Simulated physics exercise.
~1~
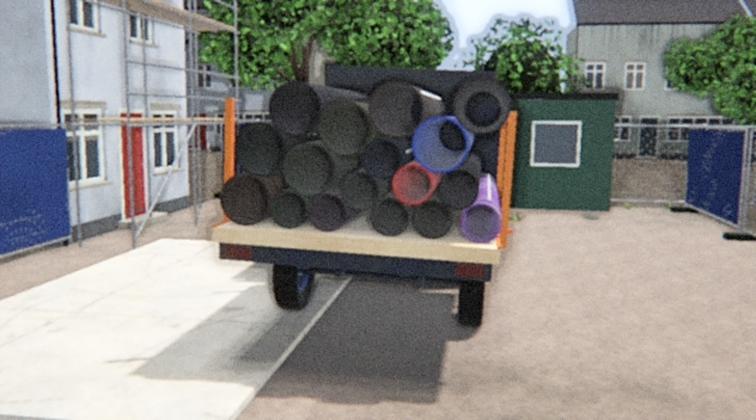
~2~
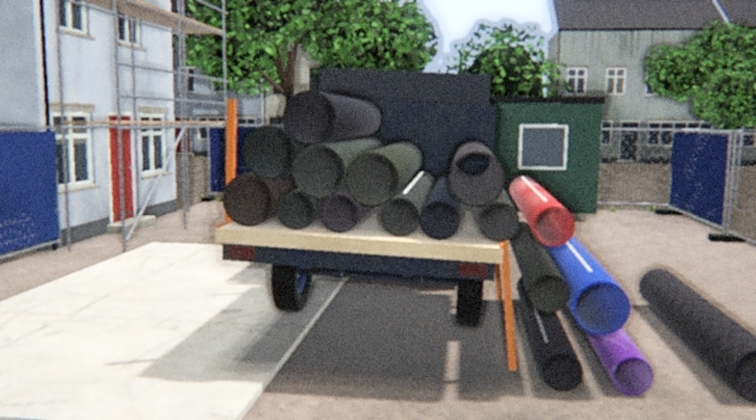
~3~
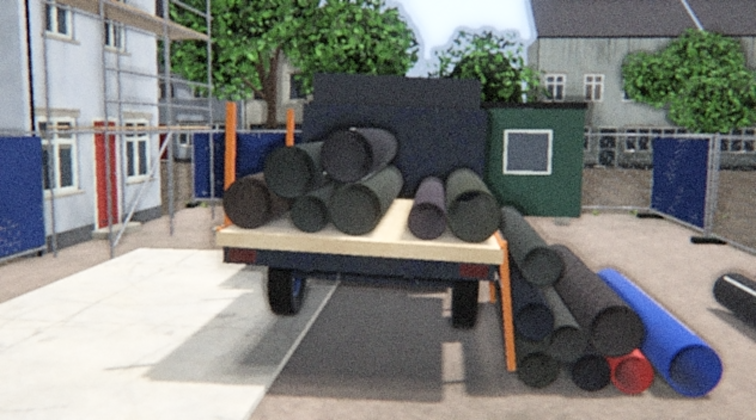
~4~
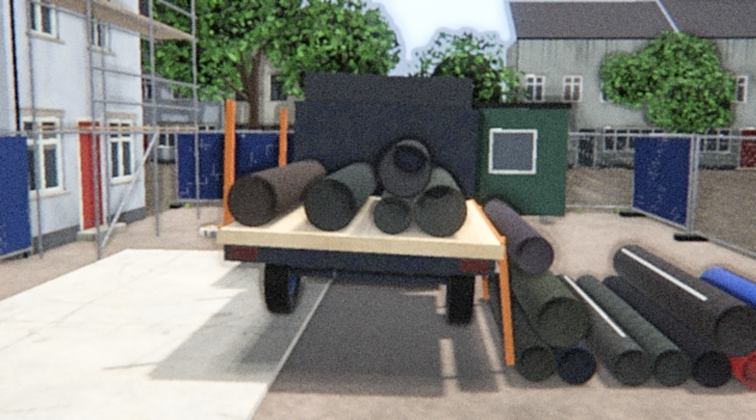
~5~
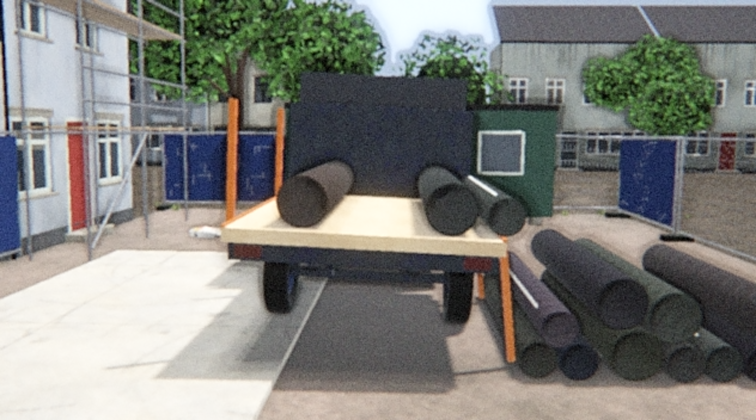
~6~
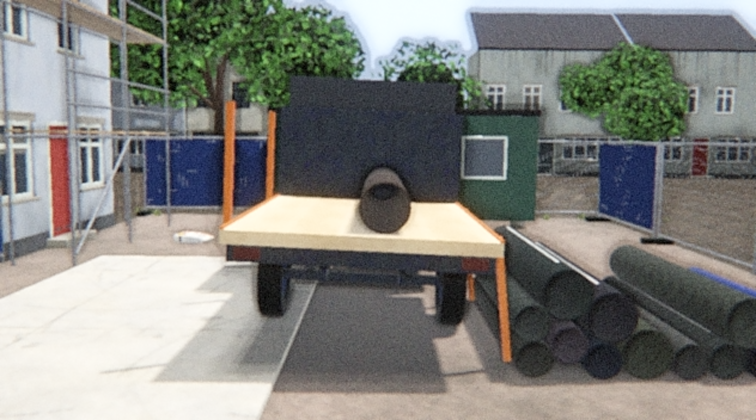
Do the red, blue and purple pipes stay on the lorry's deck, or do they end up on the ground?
All three end up on the ground, having come off the right side of the lorry.
